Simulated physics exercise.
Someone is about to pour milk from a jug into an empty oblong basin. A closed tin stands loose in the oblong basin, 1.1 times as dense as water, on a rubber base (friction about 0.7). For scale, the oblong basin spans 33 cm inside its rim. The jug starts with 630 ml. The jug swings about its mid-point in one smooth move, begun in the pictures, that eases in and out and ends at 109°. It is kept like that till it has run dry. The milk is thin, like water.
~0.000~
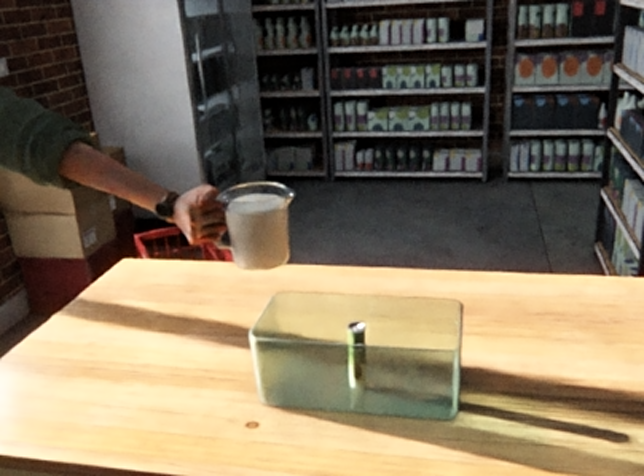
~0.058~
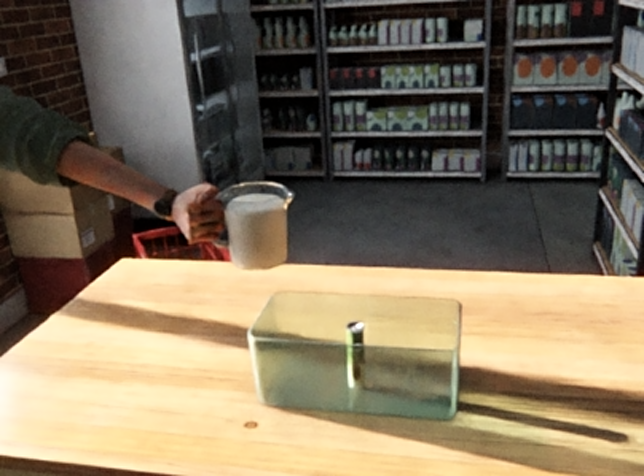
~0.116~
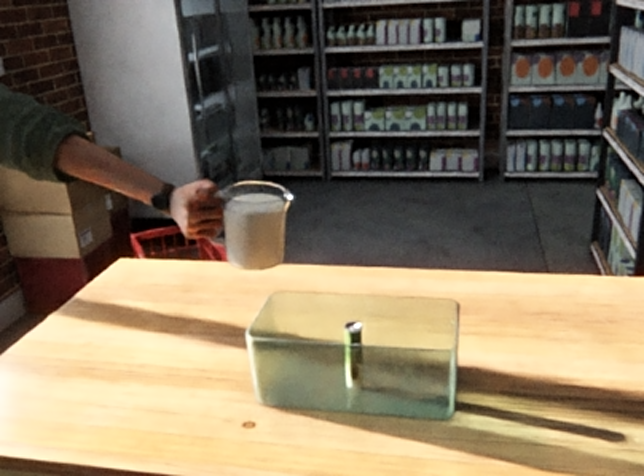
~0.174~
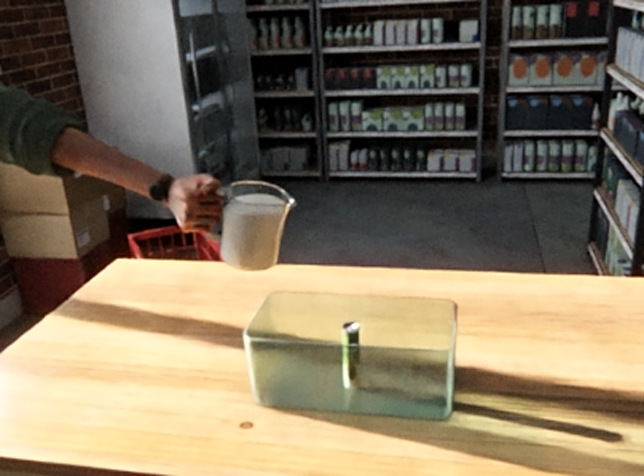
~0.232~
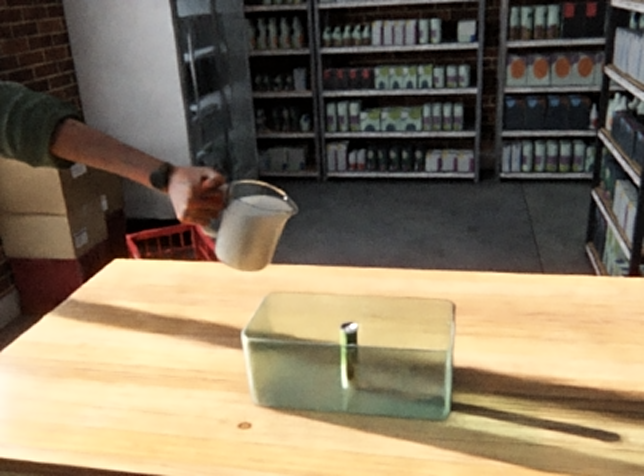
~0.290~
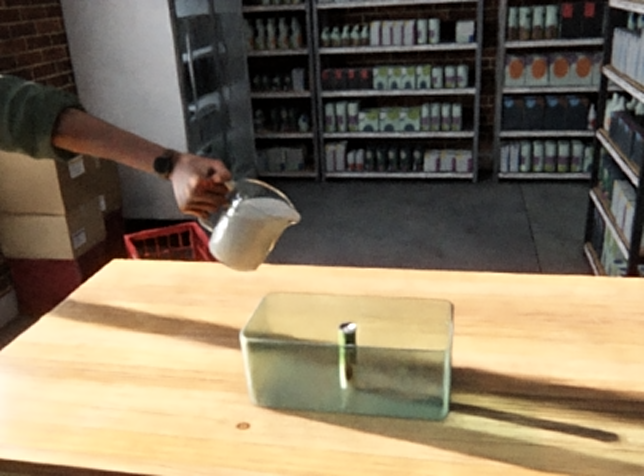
A hand reaching in from the left, with a dark green sleeve and a dark wristband, holds a clear jug of whitish liquid above a pale wooden table and smoothly tilts it rightward. On the table, seen from slightly above, a greenish translucent oblong basin surrounds a small upright green-and-dark tin. Behind are stocked shop shelves, cardboard boxes and a red basket, while the view drifts very slightly.
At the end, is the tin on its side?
The tin falls.
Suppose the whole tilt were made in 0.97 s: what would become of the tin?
The tin goes over.
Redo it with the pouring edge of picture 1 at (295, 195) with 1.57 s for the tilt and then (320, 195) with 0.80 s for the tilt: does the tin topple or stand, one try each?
First it topples; then it stays up.
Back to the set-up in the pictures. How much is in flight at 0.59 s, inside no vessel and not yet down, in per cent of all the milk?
Near 28 in a hundred.
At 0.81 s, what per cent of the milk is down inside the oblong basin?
Near 74 in a hundred.
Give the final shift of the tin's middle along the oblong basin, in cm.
About 10.5 cm.
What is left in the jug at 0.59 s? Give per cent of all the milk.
About 58 per cent.
After 0.59 s the tilt is 92° and 57 per cent is still to pour; the tin stands where it began.
After 0.81 s the tilt is 109° and 11 per cent is still to pour; the tin stands 3 cm from where it began.
After 1.05 s the tilt is 109° and 1 per cent is still to pour; the tin lies on its side.
After 1.30 s the tilt is 109° and 0 per cent is still to pour; the tin lies on its side.
In the end the tin lies on its side.
